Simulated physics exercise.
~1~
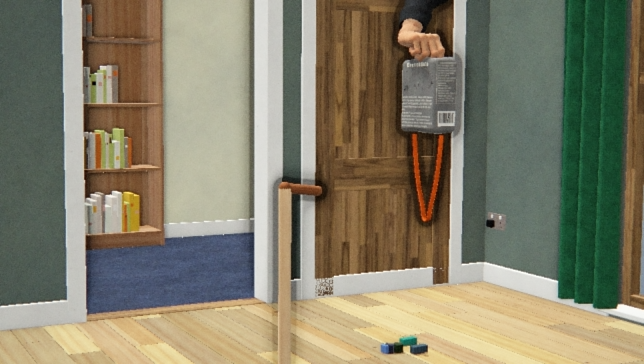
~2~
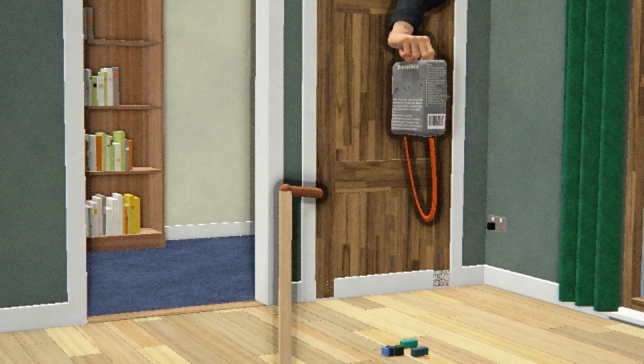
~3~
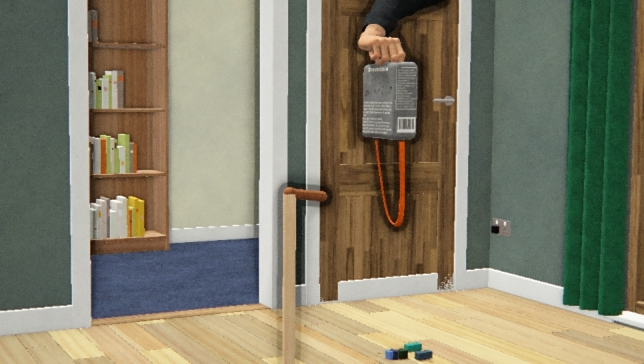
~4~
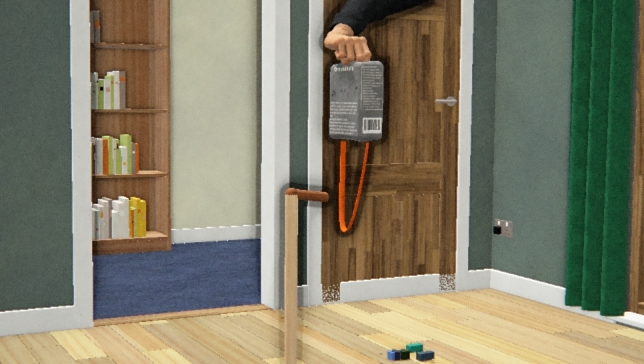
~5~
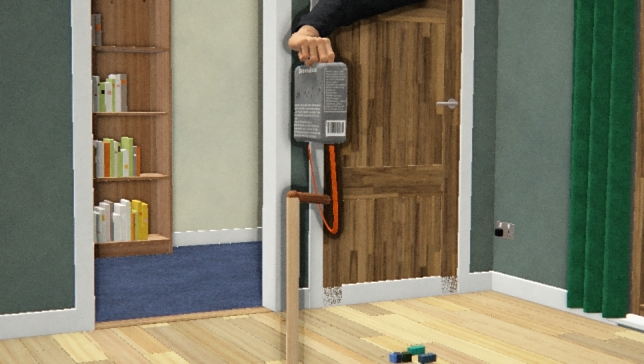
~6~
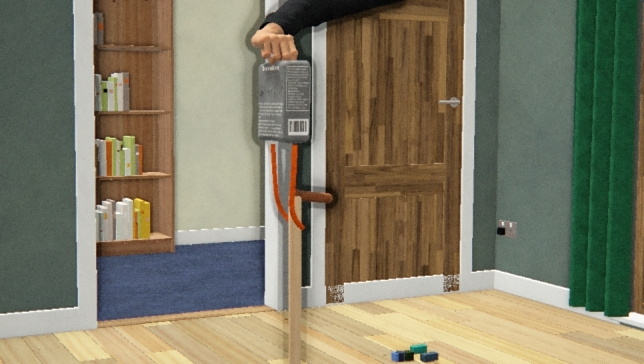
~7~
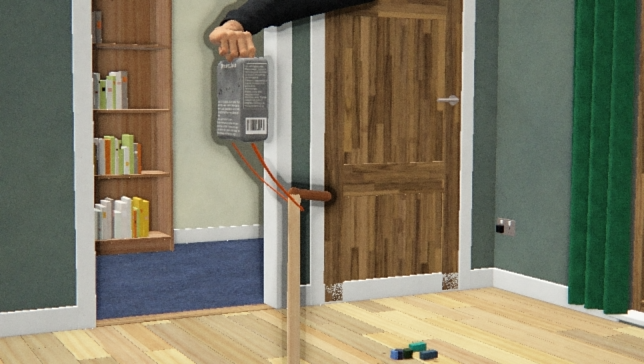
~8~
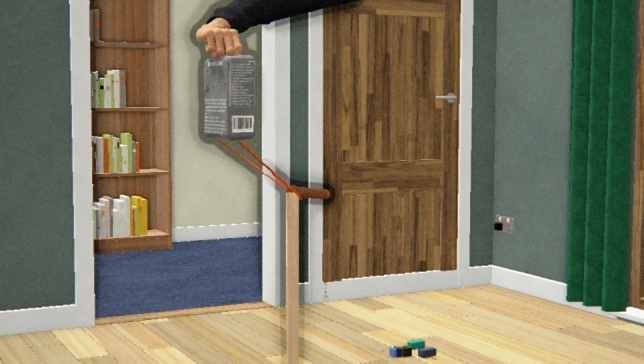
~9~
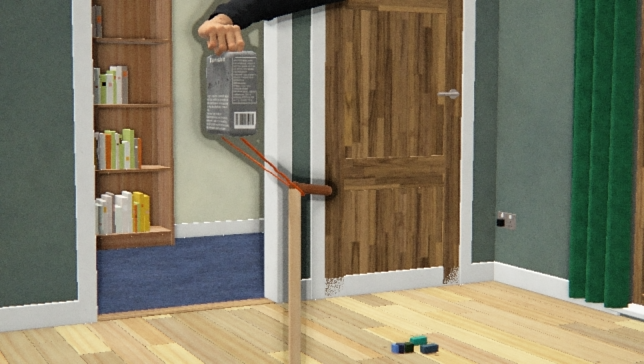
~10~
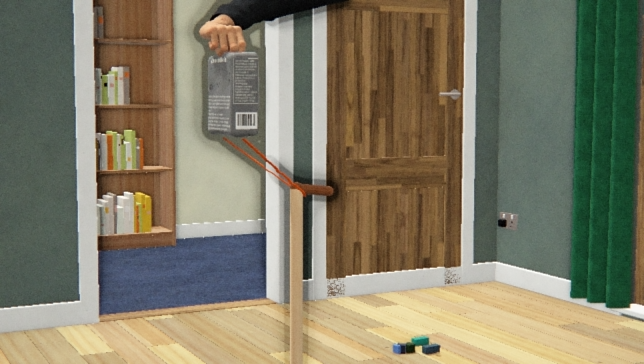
To begin with, a hand in a dark sleeve holds a grey bag upright in front of a wooden door, its orange ribbon loop hanging beneath. The hand carries the bag steadily left, at much the same height, towards a slim wooden post with a brown hook at its top. The bag passes over the post, and the trailing loop catches on the hook. As the hand goes on left, the loop draws tight and slants up from the post to the bag. Snagged, the bag stops just past the post, still gripped by the hand, with its loop taut.
